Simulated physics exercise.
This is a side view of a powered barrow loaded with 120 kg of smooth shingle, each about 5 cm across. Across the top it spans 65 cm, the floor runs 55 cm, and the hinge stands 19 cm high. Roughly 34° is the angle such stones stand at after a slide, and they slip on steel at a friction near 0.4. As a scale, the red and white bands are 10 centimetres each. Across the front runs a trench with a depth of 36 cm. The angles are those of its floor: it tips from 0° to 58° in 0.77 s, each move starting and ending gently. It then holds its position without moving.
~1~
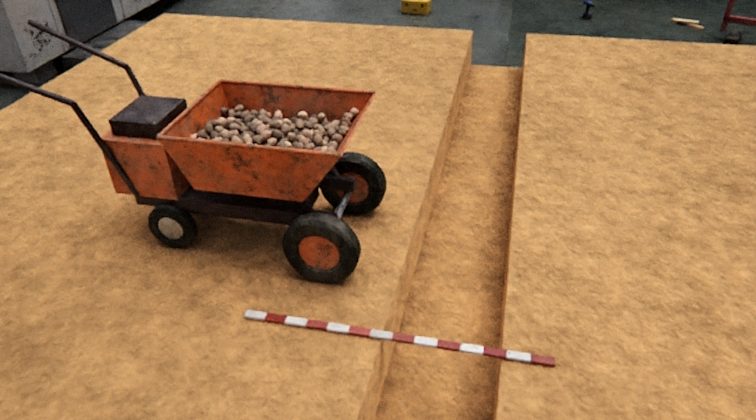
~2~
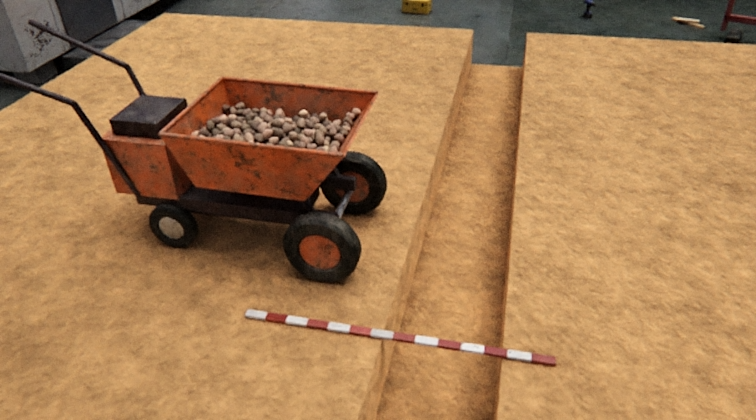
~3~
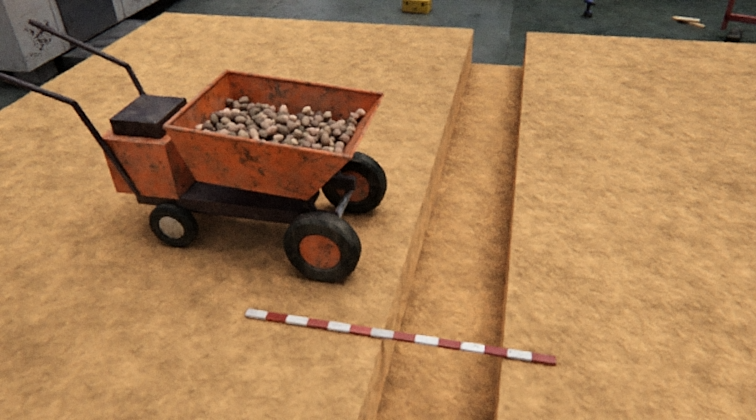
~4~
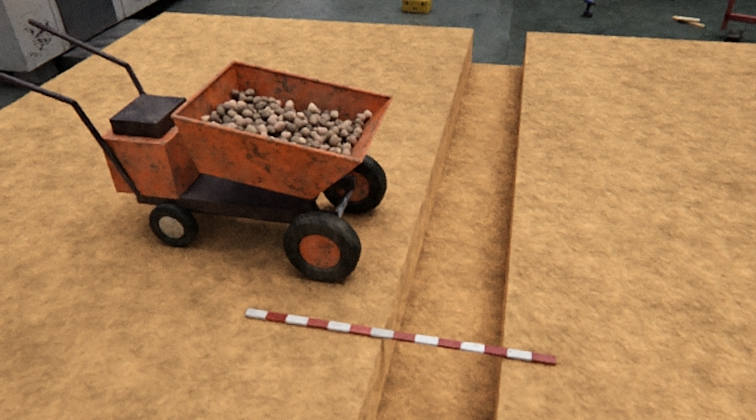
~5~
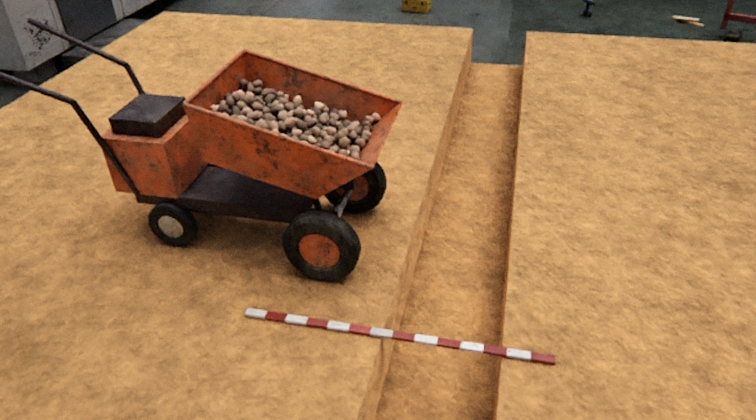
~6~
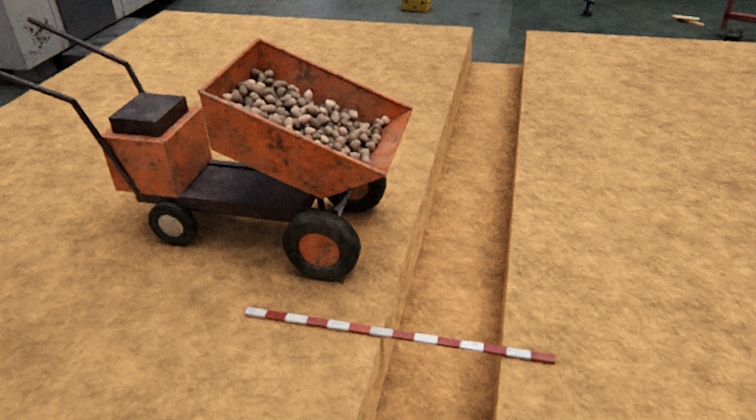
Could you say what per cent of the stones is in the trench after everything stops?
I would put it at 56 per cent.
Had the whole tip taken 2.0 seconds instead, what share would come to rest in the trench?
About 70 percent, I'd say.
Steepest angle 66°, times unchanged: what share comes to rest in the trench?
It comes out at about 70 percent.
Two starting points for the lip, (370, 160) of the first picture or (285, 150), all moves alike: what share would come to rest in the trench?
About 35 per cent first, then about 70 per cent.
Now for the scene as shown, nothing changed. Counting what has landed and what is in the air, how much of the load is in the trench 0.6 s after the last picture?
Approx. 10 % of the load.
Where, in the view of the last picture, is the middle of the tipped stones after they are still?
I'd point somewhere around (481, 301).
Then, 0.3 s after the last picture the floor is at 49°, 100 % in the tray; the foremost stones are at (407, 185).
Then, 0.6 s after the last picture the floor is at 58°, 92 % in the tray, 8 % in the trench; the foremost stones are at (481, 237).
Then, 0.9 s after the last picture the floor is at 58°, 52 % in the tray, 33 % in the trench, 16 % past the trench; the foremost stones are at (587, 270).
Then, 2.9 s after the last picture the floor is at 58°, 27 % in the tray, 56 % in the trench, 17 % past the trench; the foremost stones are at (720, 291).
